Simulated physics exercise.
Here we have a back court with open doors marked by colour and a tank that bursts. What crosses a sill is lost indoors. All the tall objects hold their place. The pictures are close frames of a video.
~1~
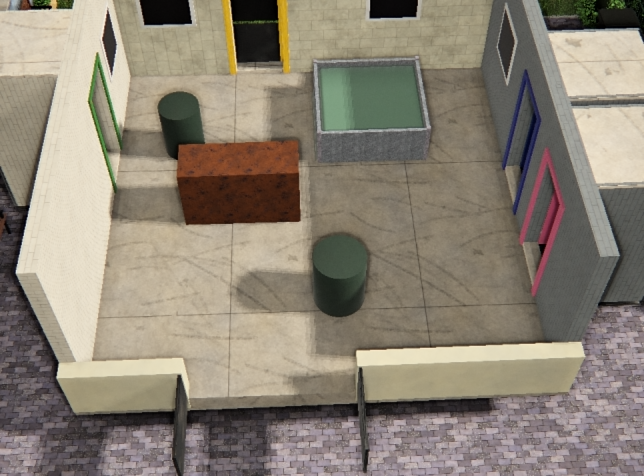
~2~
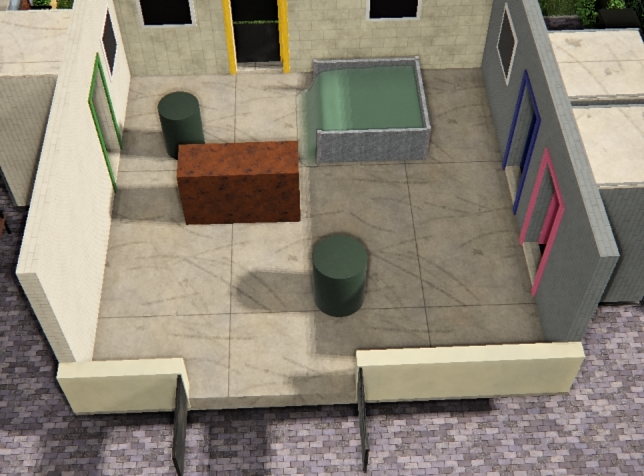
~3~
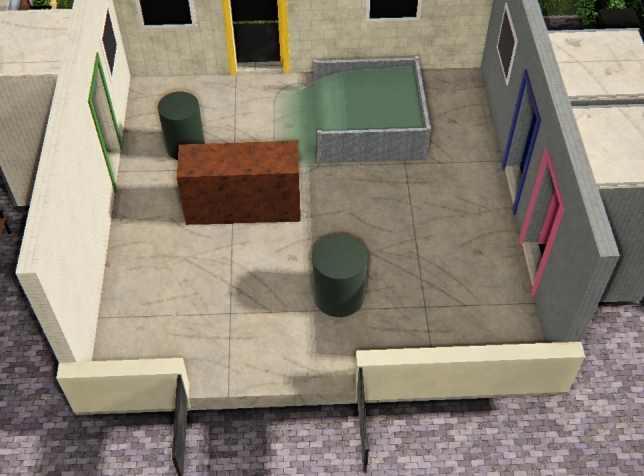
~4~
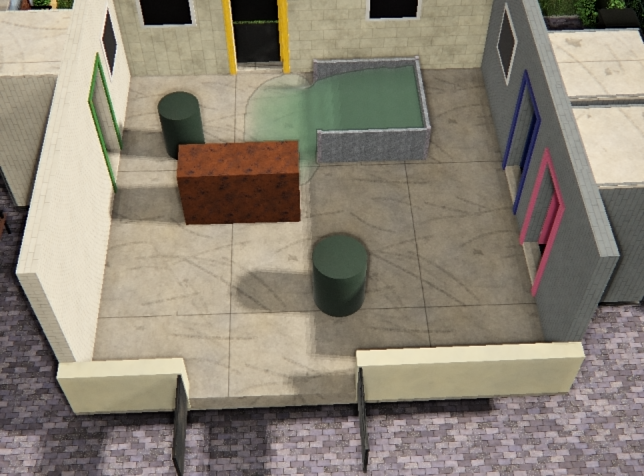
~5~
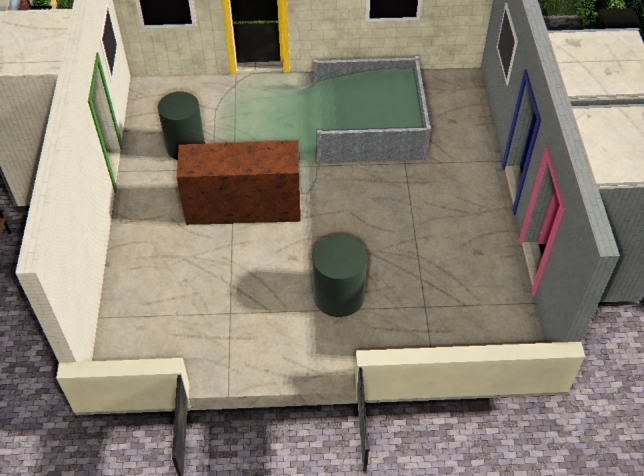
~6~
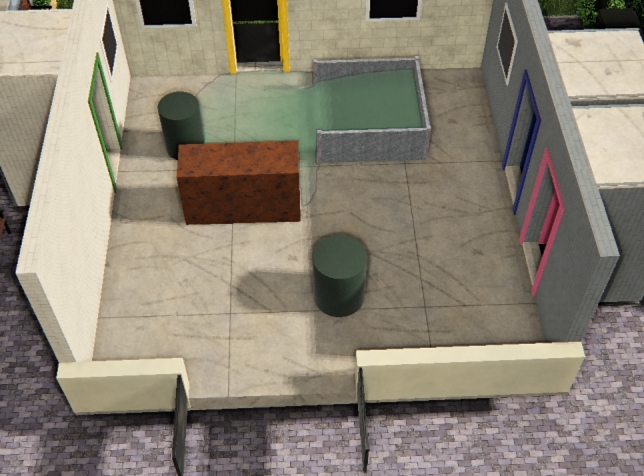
To begin with, greenish water sits still inside a gray-walled tank at the back of an open-topped room. The tank's left side is then gone, and water pours out leftward across the floor, spreading behind the rusty-brown block to the dark green cylinder, while a thin edge creeps past the block's right end.
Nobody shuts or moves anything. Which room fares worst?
It is the green one.
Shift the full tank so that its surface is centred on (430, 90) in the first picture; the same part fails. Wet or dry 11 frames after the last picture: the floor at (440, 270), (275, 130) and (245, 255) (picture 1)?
In turn: Dry, covered, no water.
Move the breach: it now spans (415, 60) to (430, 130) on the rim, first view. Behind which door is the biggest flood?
Most goes in at the blue-painted one.
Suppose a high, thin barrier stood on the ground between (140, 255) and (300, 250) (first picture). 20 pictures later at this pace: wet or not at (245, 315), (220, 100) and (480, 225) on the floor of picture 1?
In turn: Clear, awash, no water.
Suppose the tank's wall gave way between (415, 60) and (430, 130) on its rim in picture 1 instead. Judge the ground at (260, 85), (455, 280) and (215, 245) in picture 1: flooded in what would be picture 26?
In turn: Awash, under water, not flooded.
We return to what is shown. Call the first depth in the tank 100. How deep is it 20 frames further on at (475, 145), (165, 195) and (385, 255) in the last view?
About 0, 10 and 0 per cent.
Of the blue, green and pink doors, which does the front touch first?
The door marked green.
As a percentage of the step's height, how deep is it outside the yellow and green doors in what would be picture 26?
About 120 and 550 per cent.
A moment on, water covers 25 % of the floor; blue door not reached, green door wet at the sill, nothing in, pink door not reached, yellow door a trickle in.
Next, water covers 30 % of the floor; blue door not reached, green door a trickle in, pink door not reached, yellow door some in.
Then, water covers 35 % of the floor; blue door not reached, green door a lot in, pink door not reached, yellow door some in.
Later, water covers 55 % of the floor; blue door not reached, green door a lot in, pink door not reached, yellow door some in.
In the end, water covers 80 % of the floor; blue door wet at the sill, nothing in, green door a lot in, pink door wet at the sill, nothing in, yellow door some in; the green door has let in the most.
